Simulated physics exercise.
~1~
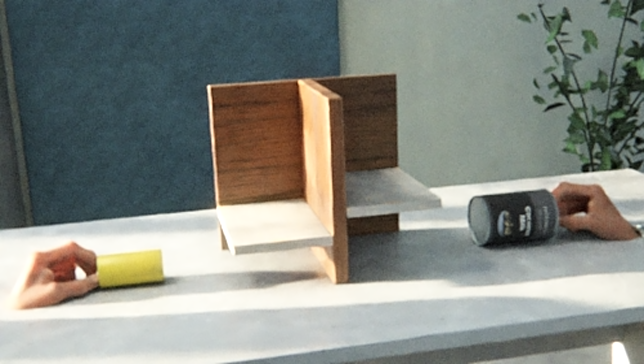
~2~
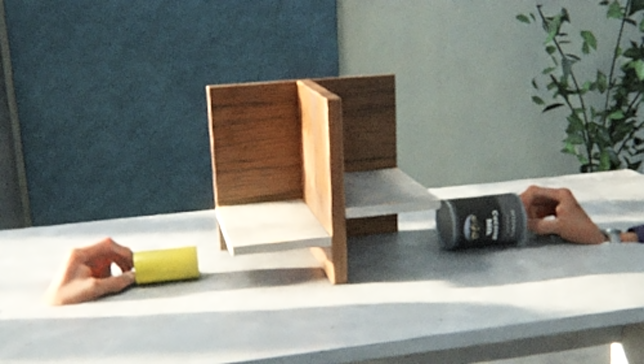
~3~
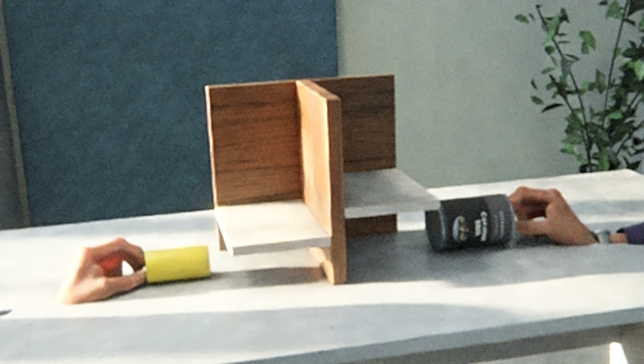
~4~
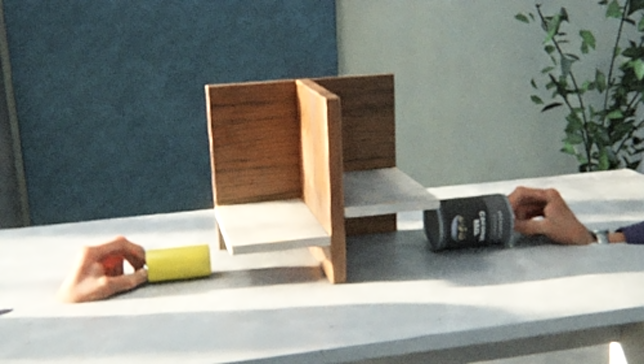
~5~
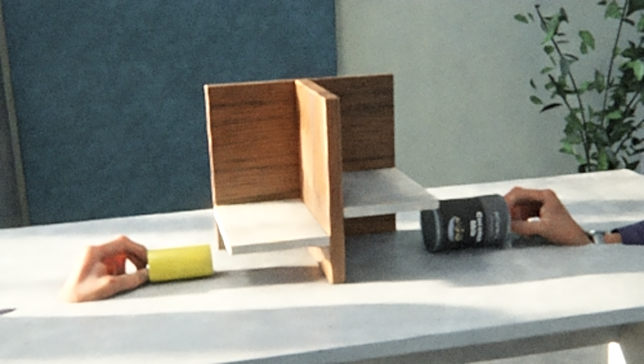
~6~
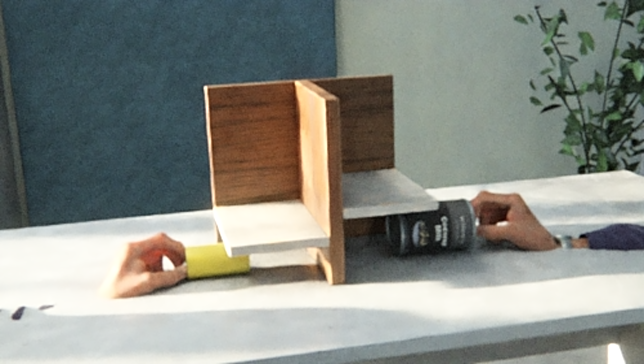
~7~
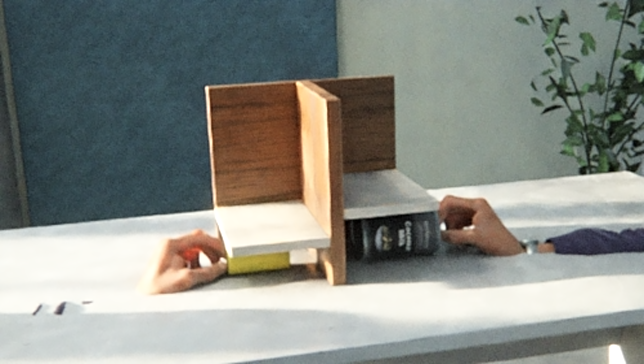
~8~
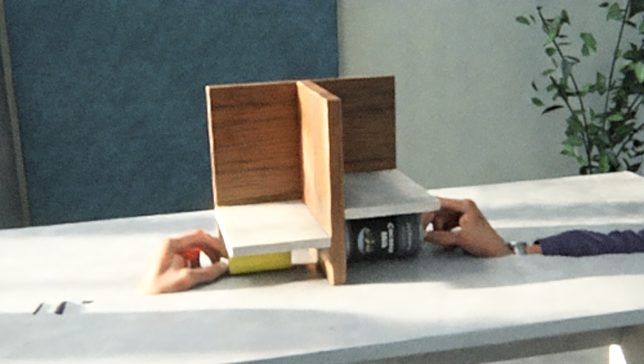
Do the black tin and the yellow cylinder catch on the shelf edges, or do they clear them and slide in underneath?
Both clear the edges. The black tin slides in under the right side and the yellow cylinder slides in under the left.
